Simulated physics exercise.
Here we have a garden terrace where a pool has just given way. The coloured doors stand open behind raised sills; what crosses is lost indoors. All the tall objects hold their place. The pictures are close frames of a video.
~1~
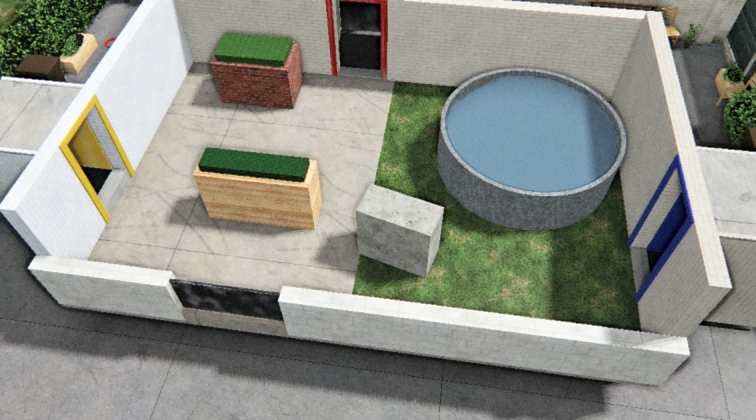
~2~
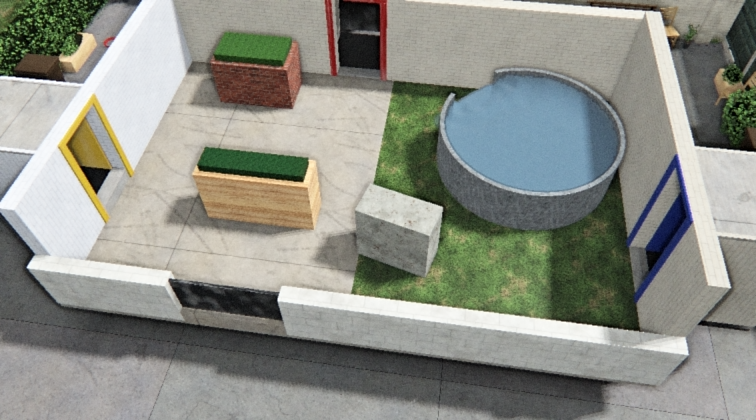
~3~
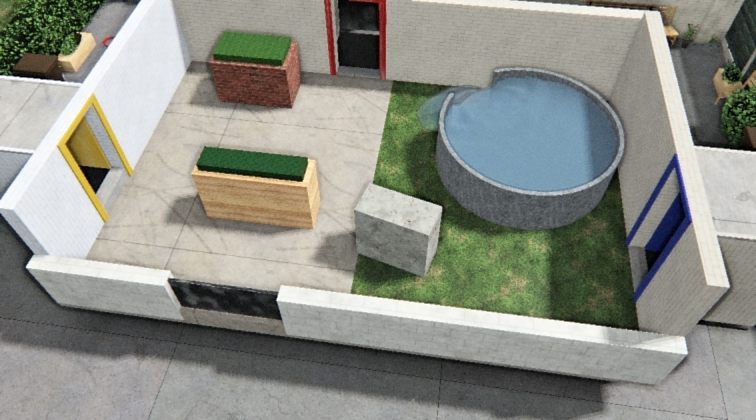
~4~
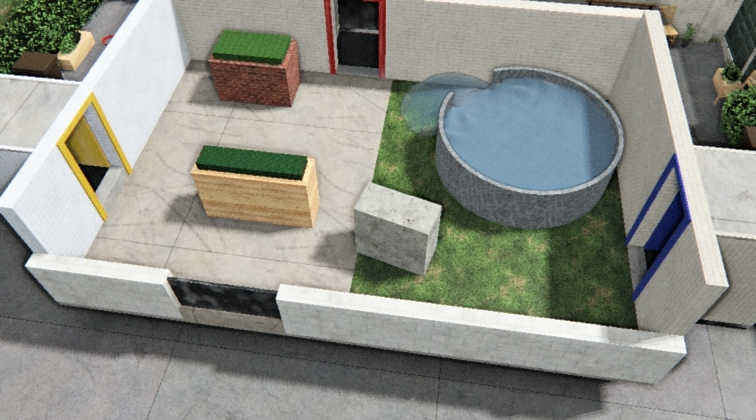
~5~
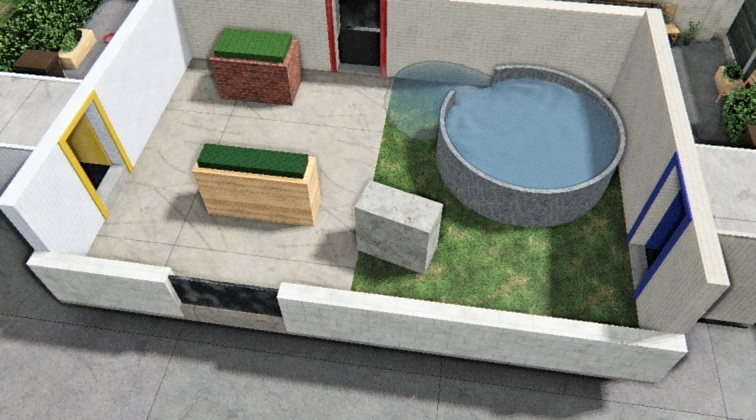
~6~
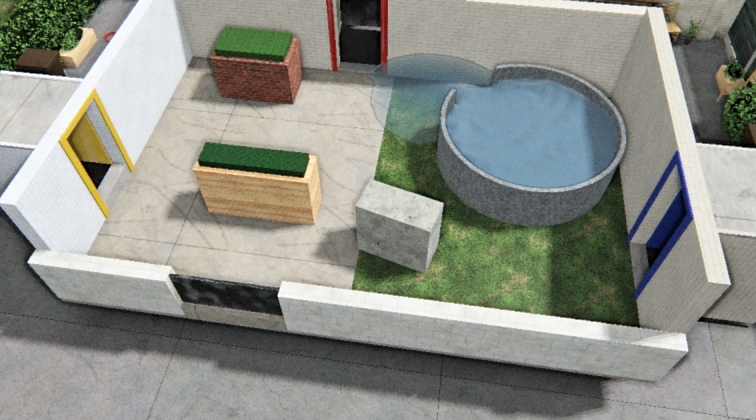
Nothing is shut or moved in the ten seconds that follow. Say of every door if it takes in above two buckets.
The red door lets in a lot; the blue door admits no more than that; the yellow door admits no more than that.
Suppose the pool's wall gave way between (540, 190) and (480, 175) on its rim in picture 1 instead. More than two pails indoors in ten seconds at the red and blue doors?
Red door stays under, blue door goes over.
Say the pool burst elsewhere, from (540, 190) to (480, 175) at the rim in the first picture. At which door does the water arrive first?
The blue one.
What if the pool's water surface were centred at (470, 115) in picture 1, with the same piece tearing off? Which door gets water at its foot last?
It is the blue door.
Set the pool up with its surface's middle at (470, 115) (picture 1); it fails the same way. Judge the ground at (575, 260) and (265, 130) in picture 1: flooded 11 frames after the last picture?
One after the other: No water, awash.
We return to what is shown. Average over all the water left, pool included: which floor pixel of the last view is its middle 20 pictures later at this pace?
Roughly at (447, 144).
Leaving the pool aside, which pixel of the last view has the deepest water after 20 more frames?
I would point to (461, 88).
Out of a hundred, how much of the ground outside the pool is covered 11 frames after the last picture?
Near 30 in a hundred.
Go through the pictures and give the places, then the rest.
In the first frame, still water in the round tank at (531, 129).
In the second frame, the front is at a hidden place, out from the gap on the round tank's far side.
In the third frame, the front is at (422, 118), out from the gap on the round tank's far side.
In the fourth frame, the front is at (421, 83), out from the gap on the round tank's far side.
In the fifth frame, the front is at (392, 78), out from the gap on the round tank's far side.
In the sixth frame, water pours out on the round tank's far side and has run to (369, 75).
A moment on, water covers 15 % of the floor; the red door under two buckets in, the blue door not reached, the yellow door not reached.
Next, water covers 30 % of the floor; the red door over two buckets in, the blue door not reached, the yellow door not reached.
Then, water covers 55 % of the floor; the red door over two buckets in, the blue door not reached, the yellow door wet at the sill, nothing in.
Later, water covers 85 % of the floor; the red door far over two buckets in, the blue door wet at the sill, nothing in, the yellow door under two buckets in.
In the end, water covers 100 % of the floor; the red door far over two buckets in, the blue door under two buckets in, the yellow door under two buckets in.
